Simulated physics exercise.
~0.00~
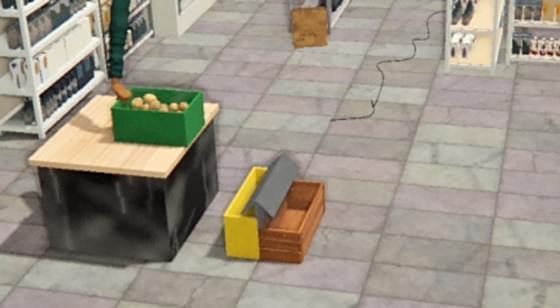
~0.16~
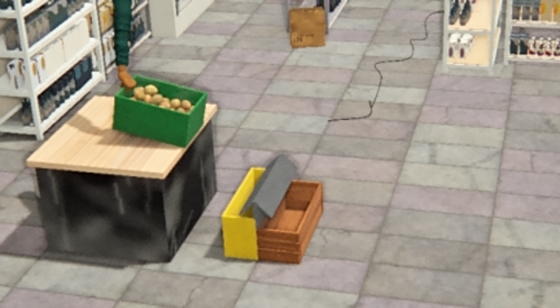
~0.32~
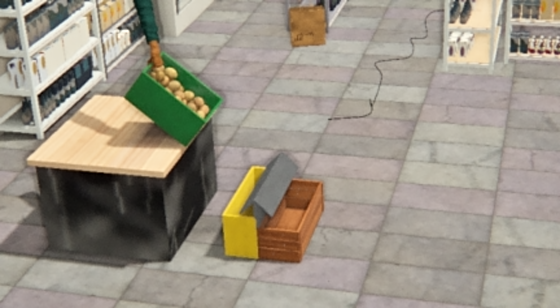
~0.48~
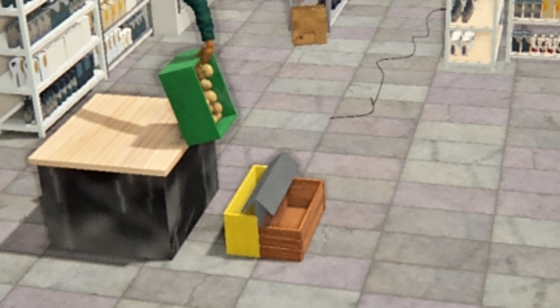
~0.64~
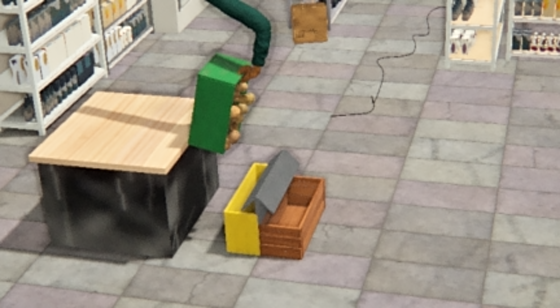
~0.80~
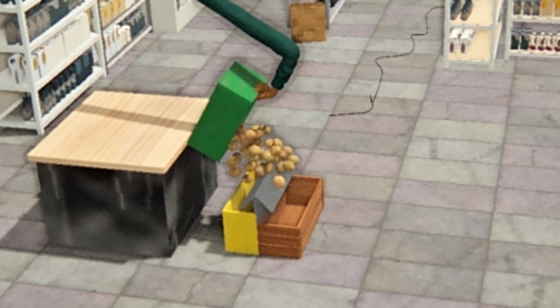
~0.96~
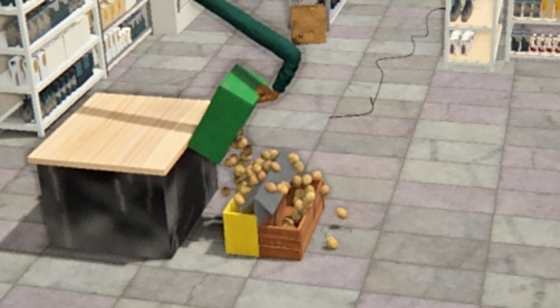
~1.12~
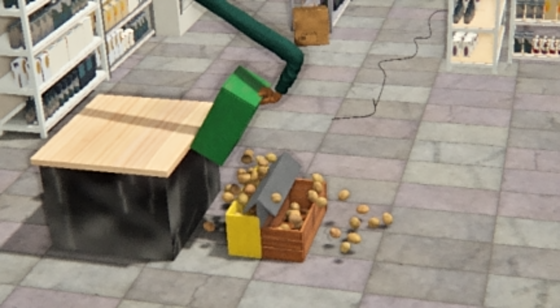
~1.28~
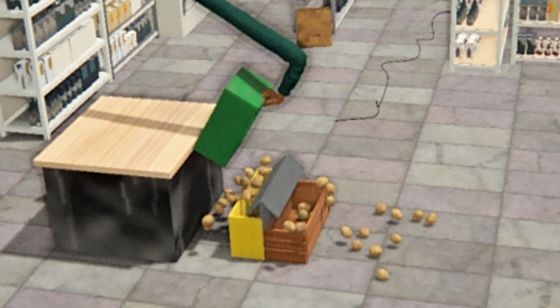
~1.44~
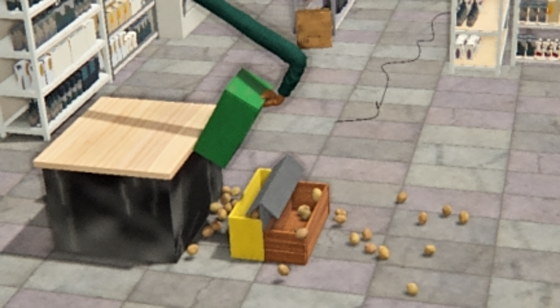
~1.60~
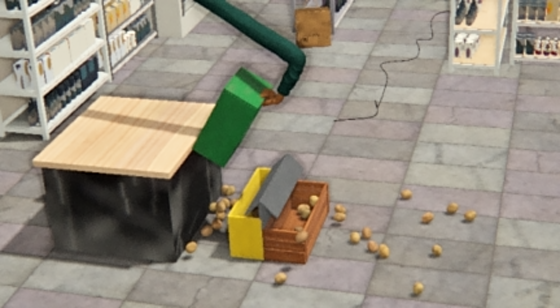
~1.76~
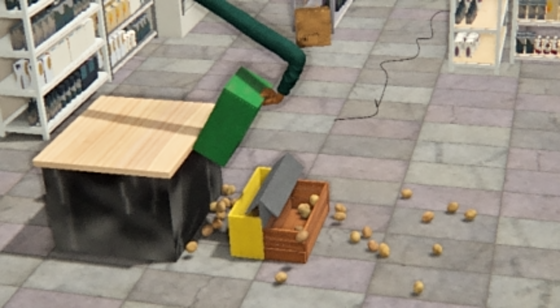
On a tiled shop floor, a green mechanical arm tipped a green crate of potatoes off a bench, spilling them over a grey ridge between a yellow box and a wooden tote; some landed inside, while others scattered and settled on the floor both sides.
